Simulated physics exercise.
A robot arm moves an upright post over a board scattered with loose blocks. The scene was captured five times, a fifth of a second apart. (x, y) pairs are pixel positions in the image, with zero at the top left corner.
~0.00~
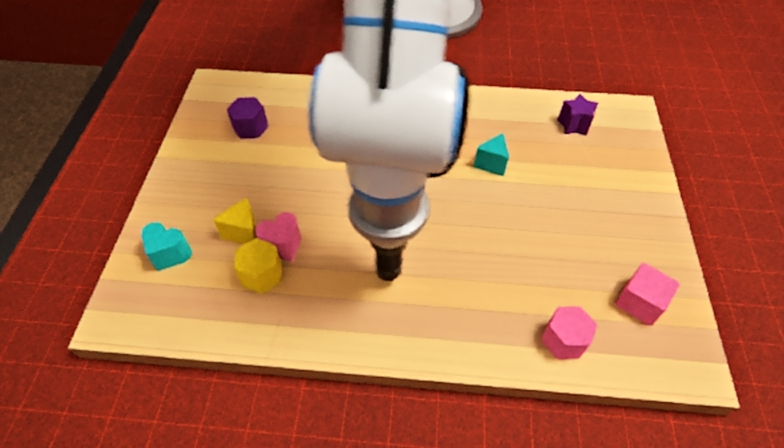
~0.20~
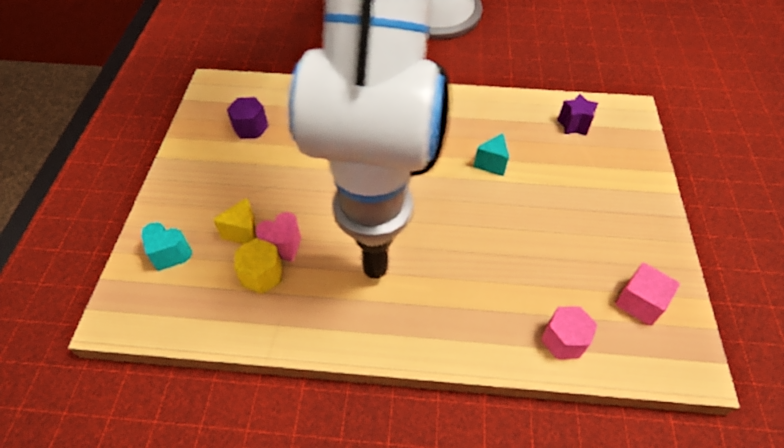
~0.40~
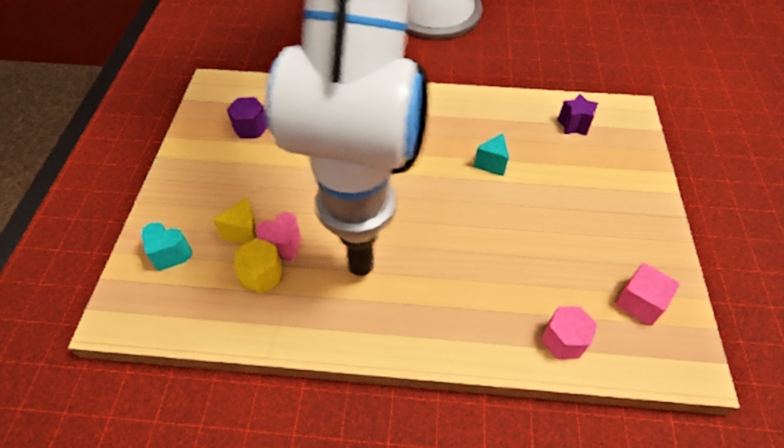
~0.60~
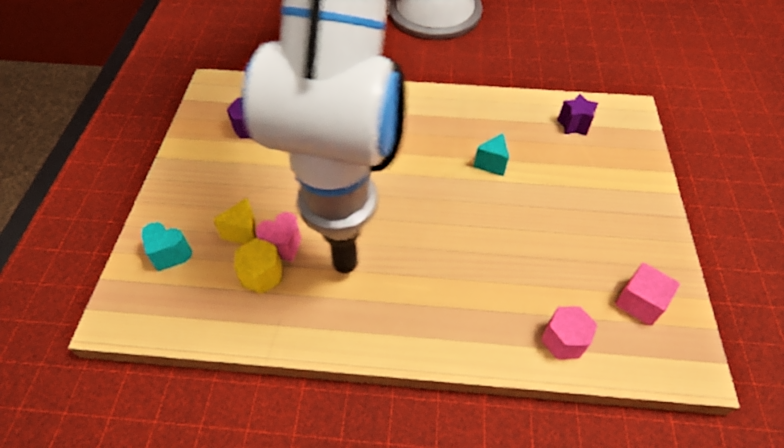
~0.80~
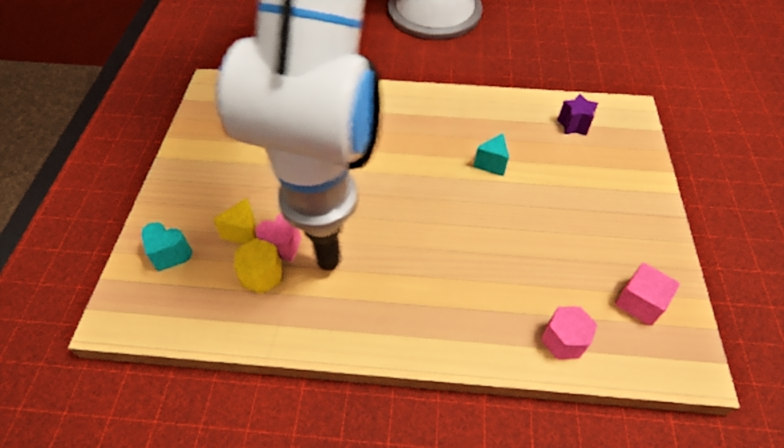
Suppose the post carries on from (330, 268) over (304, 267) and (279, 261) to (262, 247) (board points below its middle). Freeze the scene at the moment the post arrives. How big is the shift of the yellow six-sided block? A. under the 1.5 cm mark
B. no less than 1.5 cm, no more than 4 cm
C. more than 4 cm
My answer is option B.
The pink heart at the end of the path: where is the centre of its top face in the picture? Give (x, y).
The pink heart ends near (266, 206).
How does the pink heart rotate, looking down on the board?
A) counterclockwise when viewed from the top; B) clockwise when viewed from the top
Option B.
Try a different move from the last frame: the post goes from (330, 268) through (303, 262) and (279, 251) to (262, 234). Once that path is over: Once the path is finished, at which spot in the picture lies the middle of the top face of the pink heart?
Just about (259, 193).
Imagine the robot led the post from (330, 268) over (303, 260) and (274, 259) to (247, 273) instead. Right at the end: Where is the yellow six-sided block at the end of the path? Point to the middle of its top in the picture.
The middle of the upper face of the yellow six-sided block will lie at about (218, 282) in the picture.
The first path, step by step. Halfway along, post at (288, 257); yellow six-sided block at (252, 257); pink heart at (273, 224), turned 20° clockwise.
At the end, post at (259, 238); yellow triangle at (232, 212), turned 15° clockwise; yellow six-sided block at (236, 257), turned 40° anticlockwise; pink heart at (266, 206), turned 85° clockwise.
